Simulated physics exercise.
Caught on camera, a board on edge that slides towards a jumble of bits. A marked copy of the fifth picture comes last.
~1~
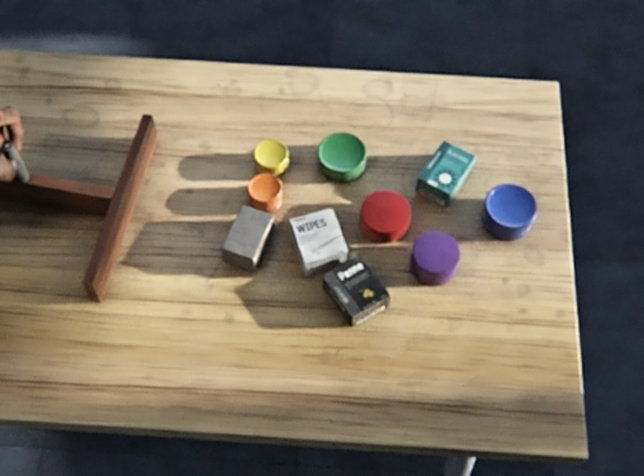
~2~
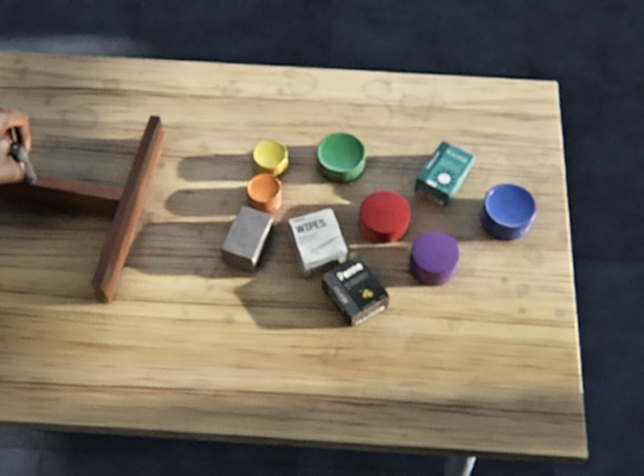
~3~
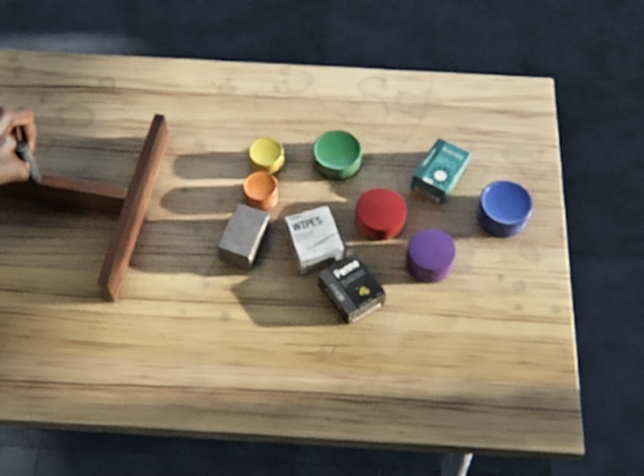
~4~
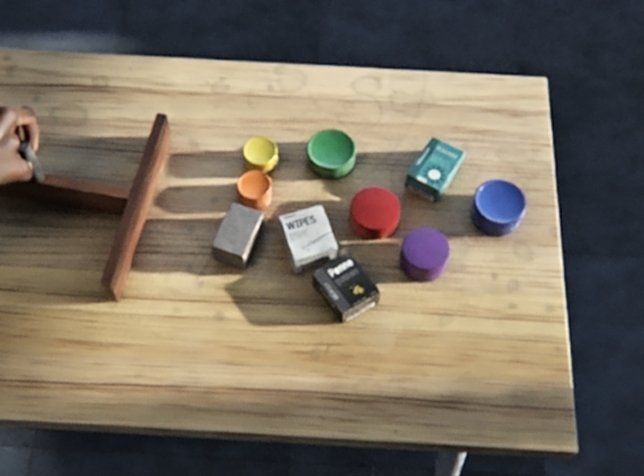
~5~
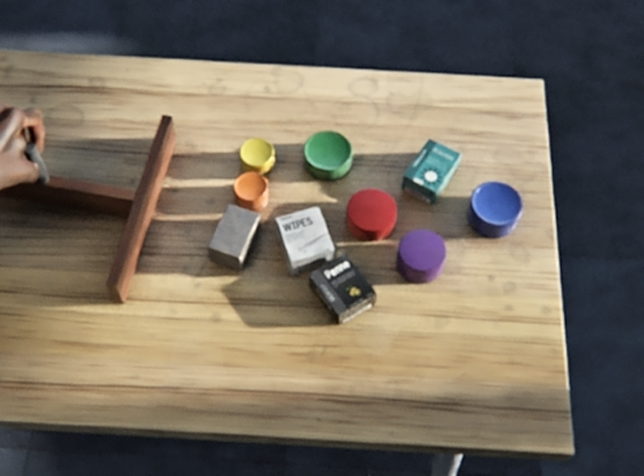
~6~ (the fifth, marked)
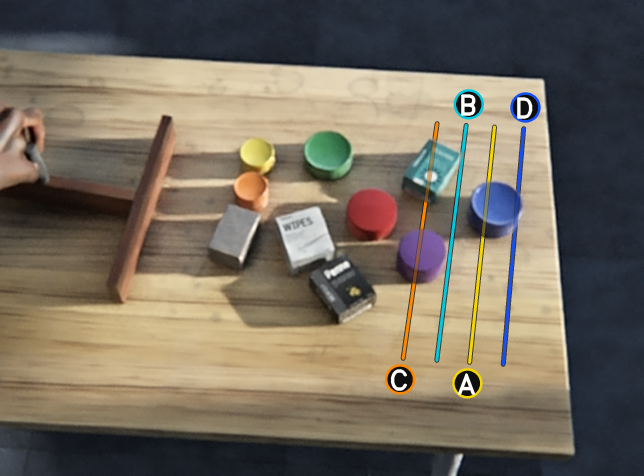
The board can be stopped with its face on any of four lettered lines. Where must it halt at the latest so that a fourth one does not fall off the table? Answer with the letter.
A.
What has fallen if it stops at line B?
The blue tub goes over.
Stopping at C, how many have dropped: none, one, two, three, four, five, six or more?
In all, none.
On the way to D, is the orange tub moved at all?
By then, yes.
On the marked copy, A at (483, 236); B at (453, 234); C at (421, 233); D at (514, 238).
Following A. Soon after the start, board (263, 202); green tub (339, 156); black box (350, 293).
Later, board (387, 209); blue tub (499, 210); purple tin (490, 266).
In the end, board (485, 215); purple tin over the edge; blue tub over the edge; two fallen.
As for the rest, B is within the limit but short; C is within the limit but short; D drops five.
